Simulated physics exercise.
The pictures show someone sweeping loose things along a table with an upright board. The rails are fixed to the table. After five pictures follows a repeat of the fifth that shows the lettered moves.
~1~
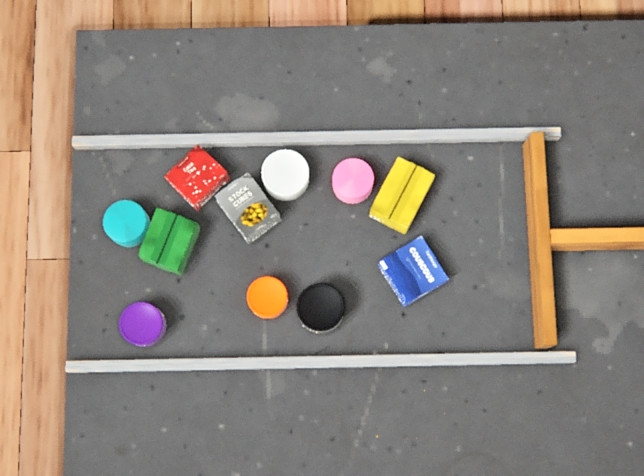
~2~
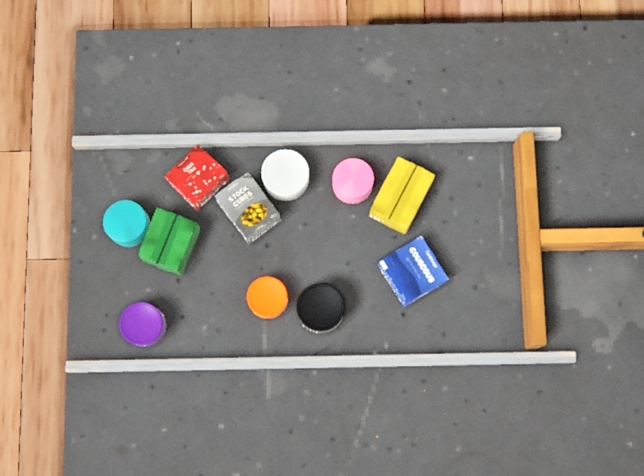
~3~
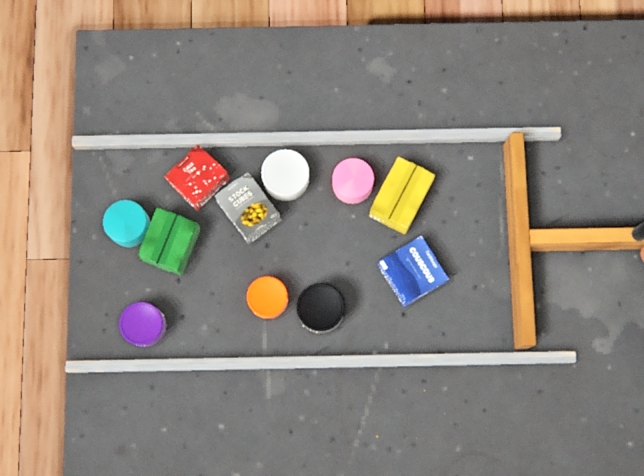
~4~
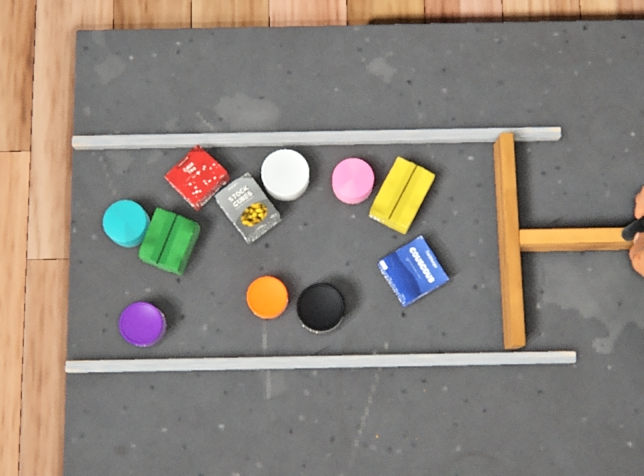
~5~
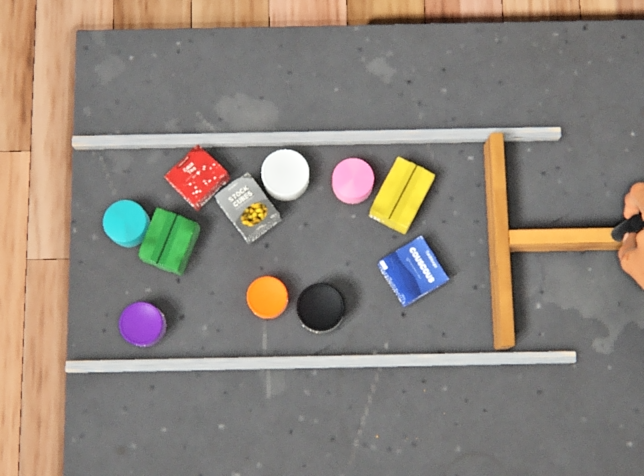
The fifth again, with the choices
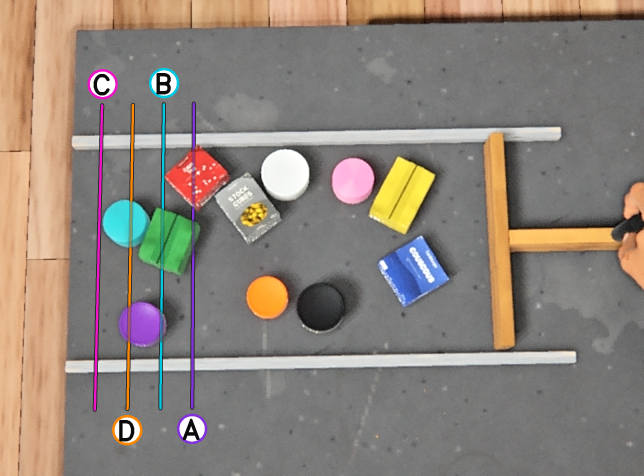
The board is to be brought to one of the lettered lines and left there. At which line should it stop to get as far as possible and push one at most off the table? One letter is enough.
It should halt at A.
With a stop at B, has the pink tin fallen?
By then, no.
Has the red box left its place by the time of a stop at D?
By then, yes.
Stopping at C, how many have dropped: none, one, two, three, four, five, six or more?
In all, six or more.
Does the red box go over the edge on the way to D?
Yes.
On the copy, A at (193, 251); B at (162, 252); C at (99, 253); D at (130, 252).
On A. First, board (391, 239); white jar (277, 175); pink tin (319, 182).
Then, board (278, 241); turquoise tin (119, 223); green box (141, 265).
Finally, board (194, 243); turquoise tin (73, 214); green box (81, 286); none fallen.
By contrast, B drops two; C drops seven; D drops seven.
